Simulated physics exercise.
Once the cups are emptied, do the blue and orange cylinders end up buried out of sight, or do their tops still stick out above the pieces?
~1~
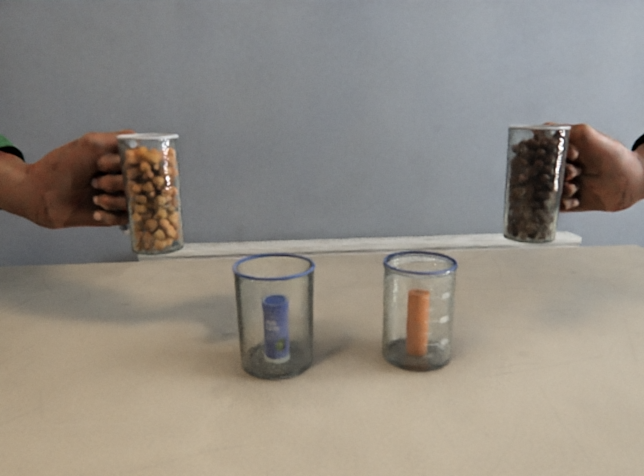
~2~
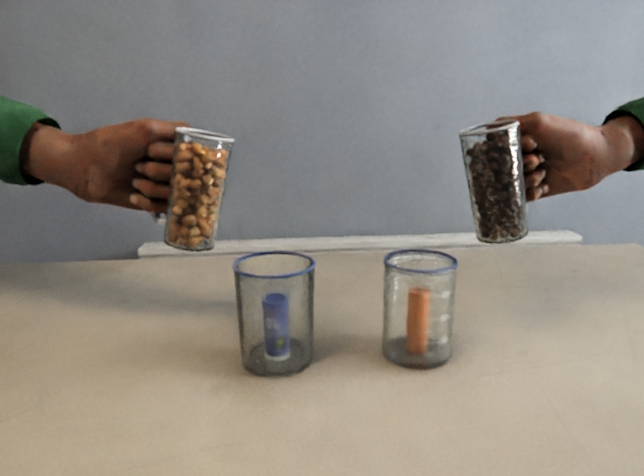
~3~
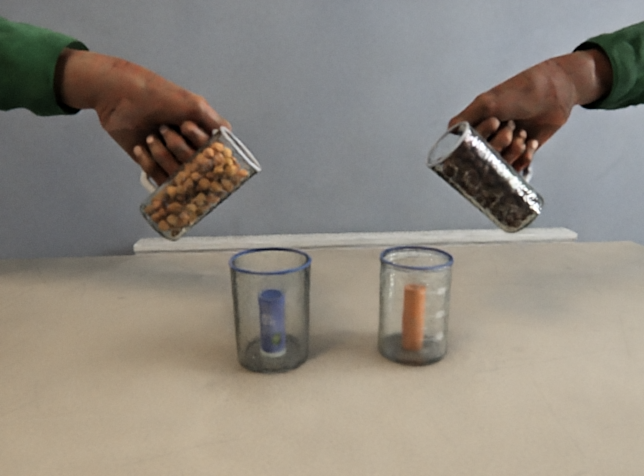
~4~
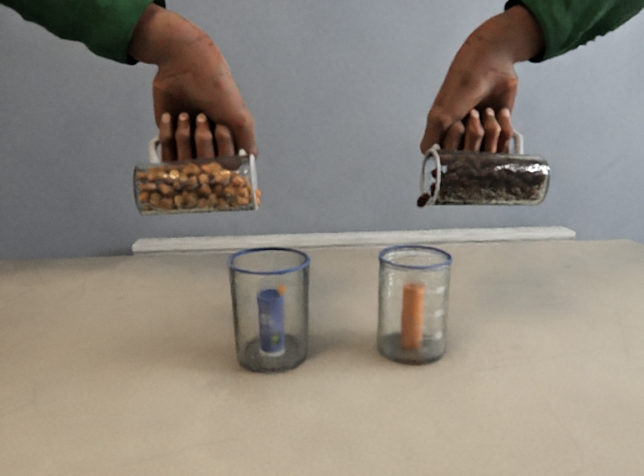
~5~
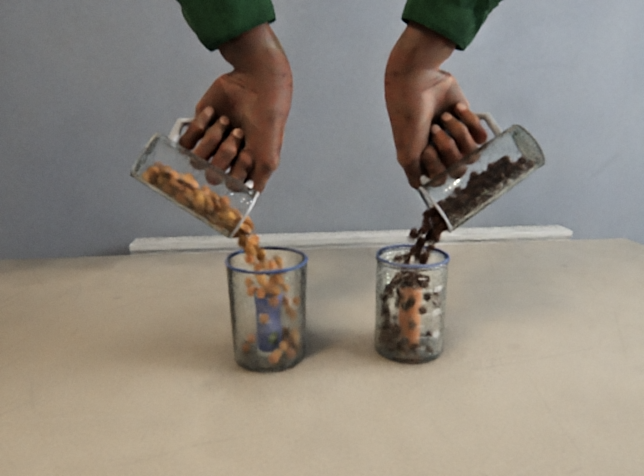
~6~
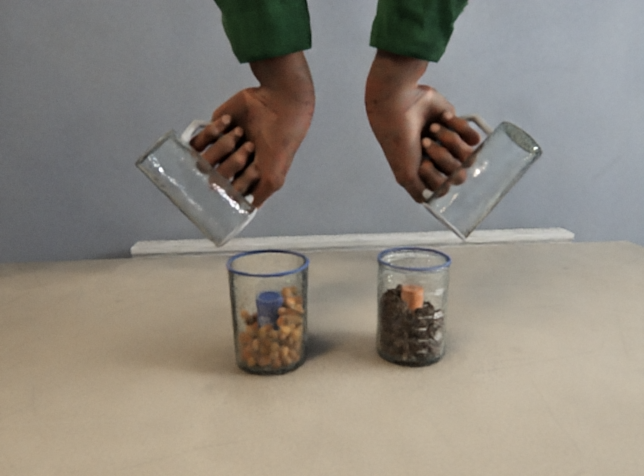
Both tops still stick out. The blue cylinder on the left and the orange one on the right each stand higher than the pieces heaped around them.
